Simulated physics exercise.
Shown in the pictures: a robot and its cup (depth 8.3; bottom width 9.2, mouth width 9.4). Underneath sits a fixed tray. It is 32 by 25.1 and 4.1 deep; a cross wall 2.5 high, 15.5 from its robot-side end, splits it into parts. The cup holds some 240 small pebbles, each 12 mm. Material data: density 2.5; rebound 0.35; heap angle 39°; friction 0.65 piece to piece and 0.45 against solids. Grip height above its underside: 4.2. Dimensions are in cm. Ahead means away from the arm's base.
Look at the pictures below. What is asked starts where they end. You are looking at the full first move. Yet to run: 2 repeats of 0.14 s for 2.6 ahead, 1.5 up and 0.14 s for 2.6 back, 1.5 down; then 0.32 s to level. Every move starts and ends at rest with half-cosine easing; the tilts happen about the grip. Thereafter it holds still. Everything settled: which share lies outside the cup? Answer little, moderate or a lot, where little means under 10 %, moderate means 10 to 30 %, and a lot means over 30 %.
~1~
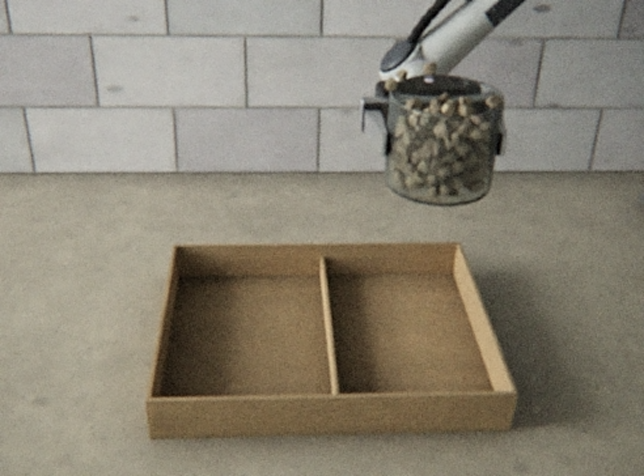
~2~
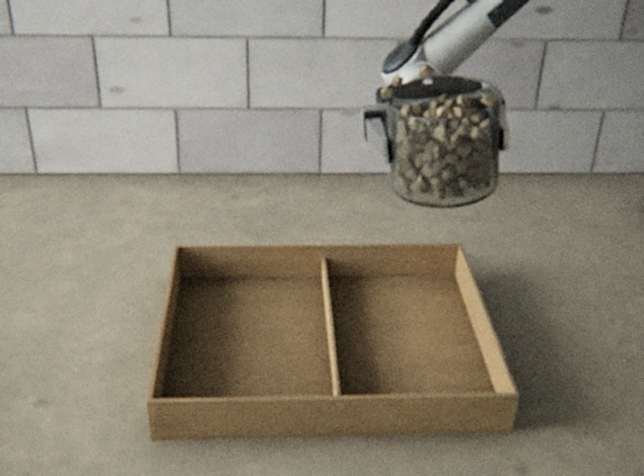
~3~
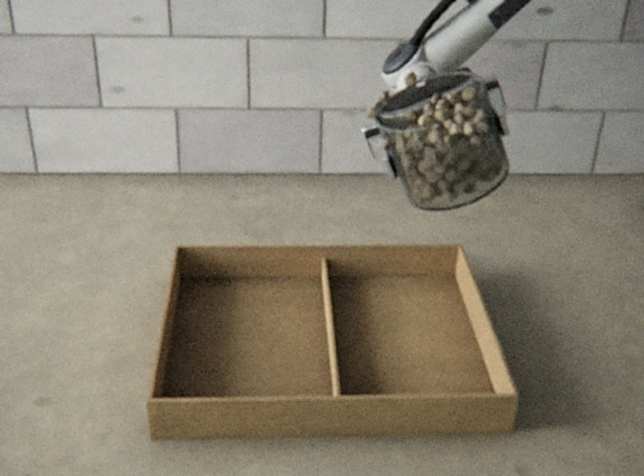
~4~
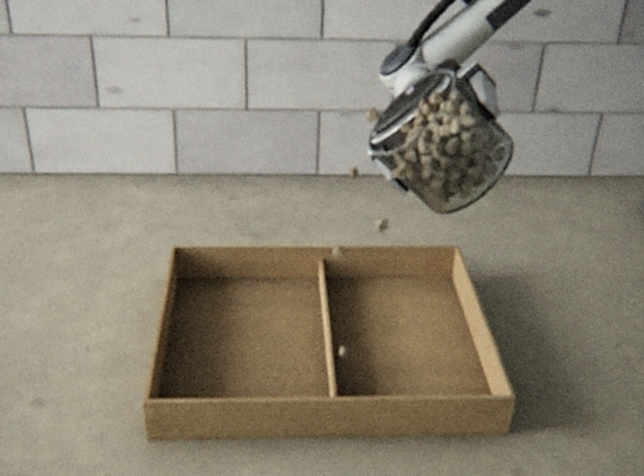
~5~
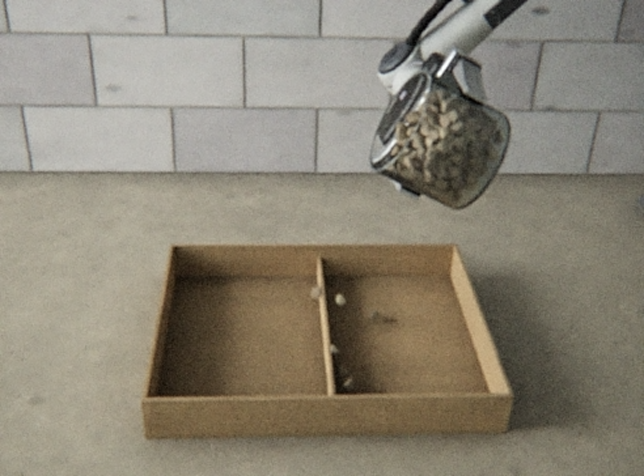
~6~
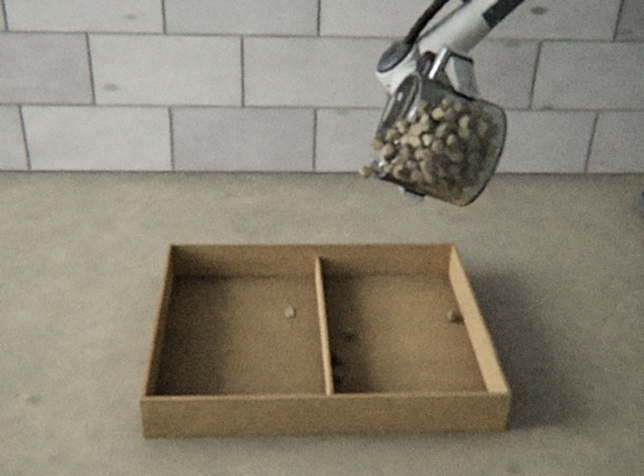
Moderate.
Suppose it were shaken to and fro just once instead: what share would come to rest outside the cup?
10 per cent or so.
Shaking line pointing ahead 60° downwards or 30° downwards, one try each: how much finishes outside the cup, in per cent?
Roughly 5 per cent, then 10 per cent.
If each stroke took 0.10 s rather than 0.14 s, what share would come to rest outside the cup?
The share would be near 45 %.
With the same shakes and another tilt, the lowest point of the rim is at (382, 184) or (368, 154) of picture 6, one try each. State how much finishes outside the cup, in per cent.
Estimates in order: 50 % and 5 %.
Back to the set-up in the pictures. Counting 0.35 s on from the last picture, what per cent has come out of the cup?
10 %.
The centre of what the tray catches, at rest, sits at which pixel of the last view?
Approximately (300, 344) in pixels.
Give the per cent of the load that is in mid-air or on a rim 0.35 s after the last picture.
3 per cent.
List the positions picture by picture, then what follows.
The first frame shows cup middle at (442, 141), level; upper third of the load around (447, 126), from x 390 to 495, top at y 70; 239 in the cup.
The second frame shows cup middle at (444, 142), tilted 7° forward; upper third of the load around (451, 129), from x 385 to 490, top at y 70.
The third frame shows cup middle at (444, 143), tilted 24° forward; upper third of the load around (456, 128), from x 375 to 495, top at y 80; 238 in the cup, 1 in flight or on a rim.
The fourth frame shows cup middle at (442, 144), tilted 45° forward; upper third of the load around (457, 126), from x 340 to 500, top at y 100; 233 in the cup, 1 in the robot-side part, 5 in flight or on a rim.
The fifth frame shows cup middle at (440, 142), tilted 62° forward; upper third of the load around (455, 121), from x 315 to 495, top at y 95; 233 in the cup, 5 in the robot-side part, 1 in the far-side part.
The sixth frame shows cup middle at (438, 141), tilted 69° forward; upper third of the load around (455, 124), from x 290 to 495, top at y 105; 233 in the cup, 5 in the robot-side part, 1 in the far-side part.
Then, 0.35 s later, tilted 69° forward, highest piece 26 above the table; 215 in the cup, 8 in the robot-side part, 8 in the far-side part, 8 in flight or on a rim.
Then, 0.70 s later, tilted 40° forward, highest piece 25 above the table; 195 in the cup, 24 in the far-side part, 15 in the robot-side part, 5 in flight or on a rim.
Then, 1.08 s later, level, highest piece 27 above the table; 195 in the cup, 27 in the far-side part, 17 in the robot-side part.
Then, 2.13 s later, level, highest piece 27 above the table; 195 in the cup, 27 in the far-side part, 17 in the robot-side part.
At rest, 195 in the cup, 27 in the far-side part, 17 in the robot-side part. That is 18 % outside the cup.
